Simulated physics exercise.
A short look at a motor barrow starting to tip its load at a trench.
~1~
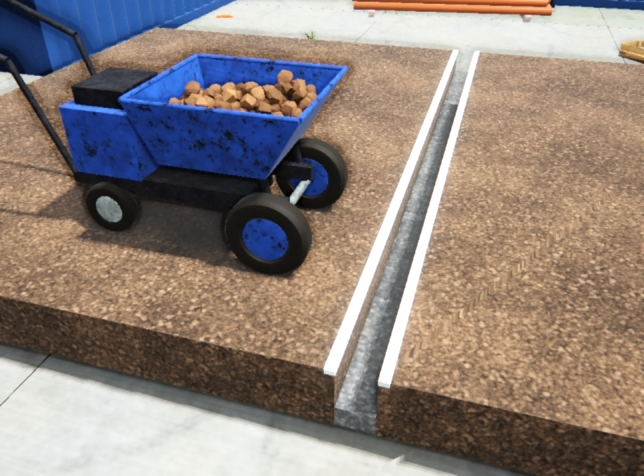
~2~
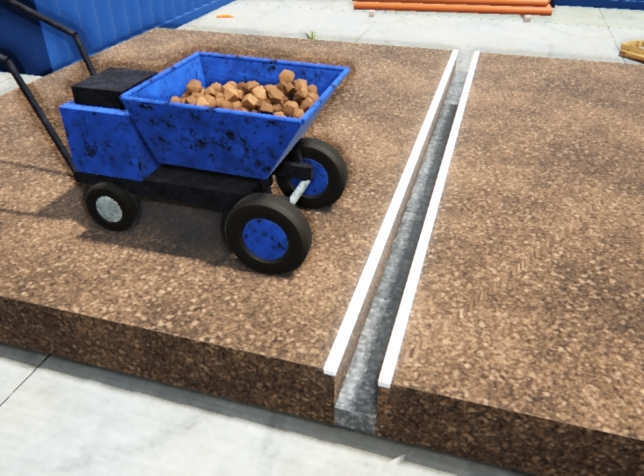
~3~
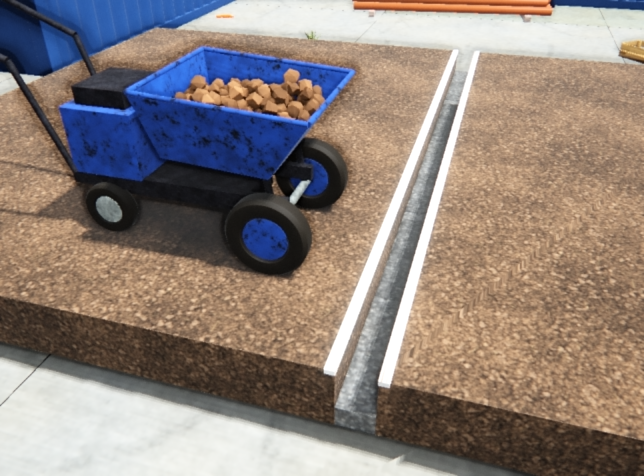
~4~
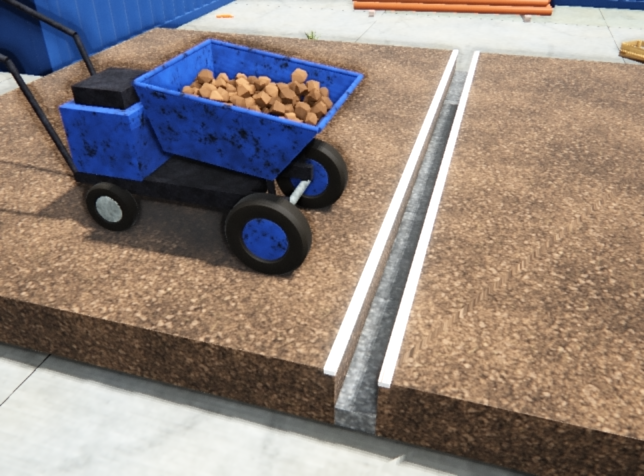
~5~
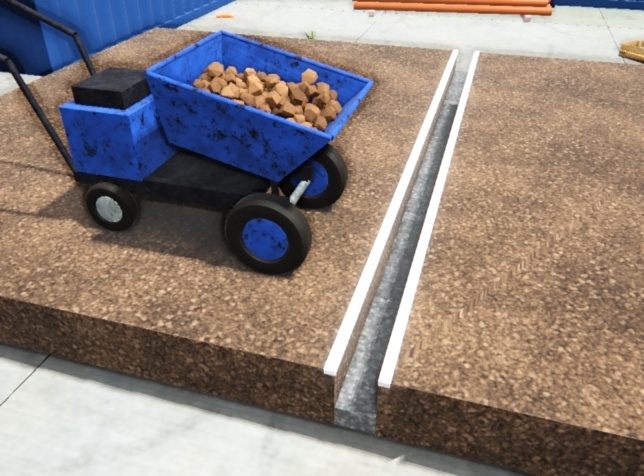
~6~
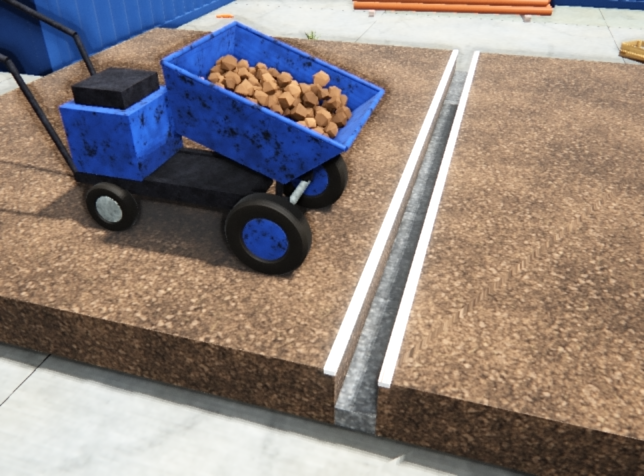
On a raised brown slab beside a narrow trench edged with white strips, a blue motor barrow stands still at left, its level skip loaded with brown clods. The skip's back end starts to rise, slightly at first, then further, until it is clearly tilted toward the right with the clods still inside.
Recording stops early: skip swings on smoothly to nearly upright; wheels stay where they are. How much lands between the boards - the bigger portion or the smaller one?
The smaller portion lands there.
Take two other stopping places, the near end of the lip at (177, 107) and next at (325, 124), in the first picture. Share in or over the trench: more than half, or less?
Initially shy of half, next shy of half.
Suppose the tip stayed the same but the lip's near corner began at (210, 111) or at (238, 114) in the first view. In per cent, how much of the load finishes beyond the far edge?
Near 10 % and 10 %.
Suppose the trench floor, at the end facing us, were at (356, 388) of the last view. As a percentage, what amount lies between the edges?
I'd put it at about 0 in a hundred.
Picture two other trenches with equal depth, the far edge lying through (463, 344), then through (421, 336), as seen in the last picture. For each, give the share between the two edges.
About 100 %, then 50 %.
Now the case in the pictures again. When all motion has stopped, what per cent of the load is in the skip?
Around 35 per cent.
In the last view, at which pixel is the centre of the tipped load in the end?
At about (465, 258), give or take.
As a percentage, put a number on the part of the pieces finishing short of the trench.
0 %.
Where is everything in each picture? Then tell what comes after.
Lip of the skip (299, 121), level; top of the load (236, 111), clay clods; first edge of the trench (349, 321); far edge (399, 331), the trench under half as wide as the skip, and about as deep as wide, in the first picture.
Lip of the skip (301, 122), level; top of the load (237, 110), in the second picture.
Lip of the skip (308, 125), tipped barely; top of the load (227, 101), in the third picture.
Lip of the skip (318, 130), tipped a little; top of the load (244, 88), in the fourth picture.
Lip of the skip (331, 138), tipped a little; top of the load (228, 99), in the fifth picture.
Lip of the skip (345, 149), tipped clearly; top of the load (232, 80); first edge of the trench (349, 321); far edge (399, 331), in the sixth picture.
Just after the last frame, skip tipped steeply; every one in the skip.
A moment on, skip tipped right over; the larger part in the skip; roughly a quarter beyond it; just a few falling.
Further on, skip tipped right over; roughly a third in the skip; just a few in or heaped over the trench; roughly two thirds beyond it.
When it is over, skip tipped right over; roughly a third in the skip; just a few in or heaped over the trench; roughly two thirds beyond it.
